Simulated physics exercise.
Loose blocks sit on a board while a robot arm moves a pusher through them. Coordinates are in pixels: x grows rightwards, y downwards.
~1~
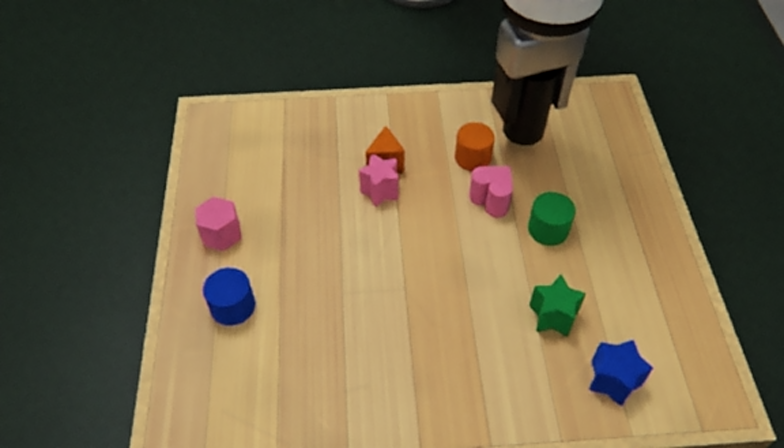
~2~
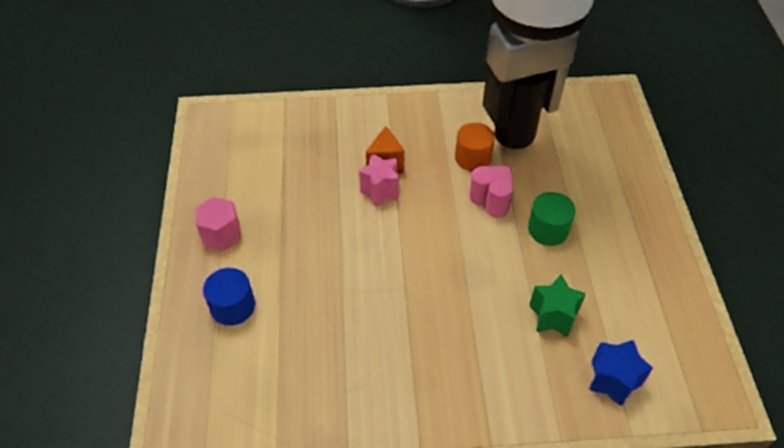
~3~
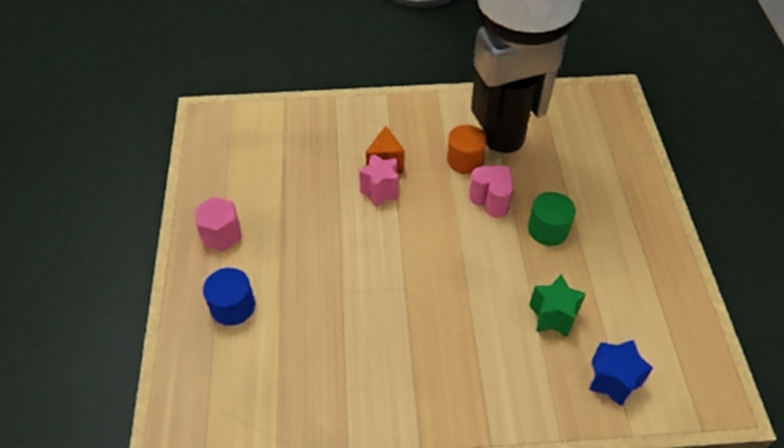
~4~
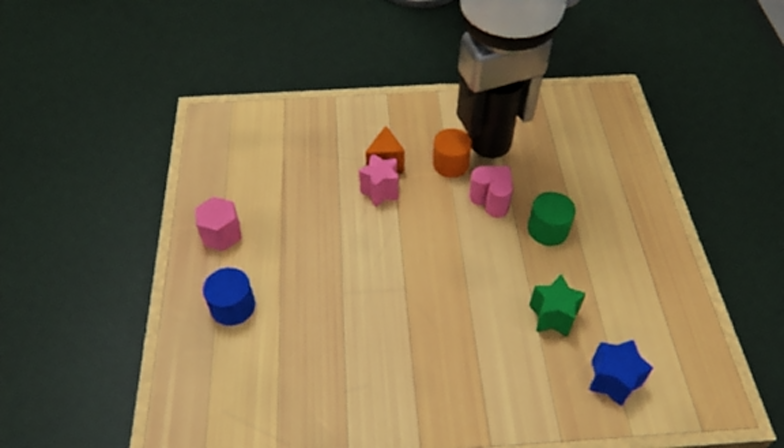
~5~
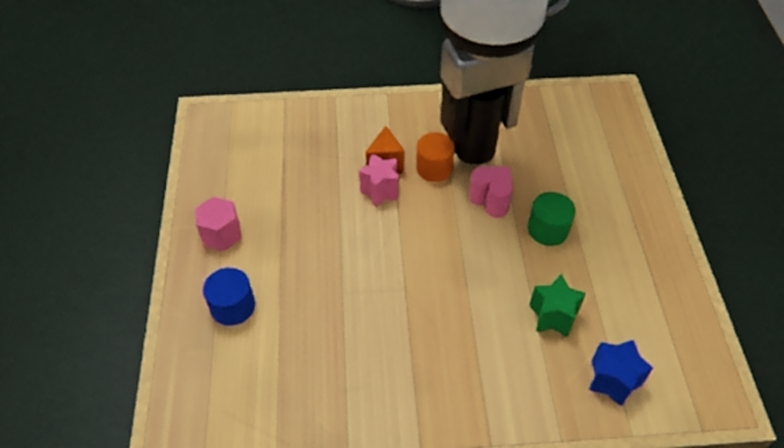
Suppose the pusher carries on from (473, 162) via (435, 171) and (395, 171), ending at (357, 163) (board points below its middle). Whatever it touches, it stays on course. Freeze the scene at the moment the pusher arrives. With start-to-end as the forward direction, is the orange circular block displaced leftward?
Short answer: Yes.
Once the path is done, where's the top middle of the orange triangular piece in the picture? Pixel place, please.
The spot you're after is about (316, 127) in the image.
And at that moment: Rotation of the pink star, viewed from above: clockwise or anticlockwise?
Looking down: Anticlockwise.
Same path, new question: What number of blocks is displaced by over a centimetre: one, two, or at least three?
It should be three or more, as far as I can tell.
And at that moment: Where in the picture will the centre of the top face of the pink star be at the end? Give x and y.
Roughly at (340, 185).
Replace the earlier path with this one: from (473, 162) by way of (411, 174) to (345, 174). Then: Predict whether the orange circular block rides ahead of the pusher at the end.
My answer is that the orange circular block is still ahead.
What follows on the original path. One third of the way, pusher (436, 158); pink star (366, 175), turned 15° anticlockwise; orange triangular piece (368, 142), turned 55° clockwise; orange circular block (396, 154).
Two thirds of the way, pusher (393, 158); pink star (345, 183), turned 75° anticlockwise; orange triangular piece (340, 135), turned 100° clockwise; orange circular block (352, 157).
At the end, pusher (356, 150); pink star (340, 185), turned 100° anticlockwise; orange triangular piece (316, 127), turned 110° clockwise; orange circular block (321, 159); pink heart block unmoved.
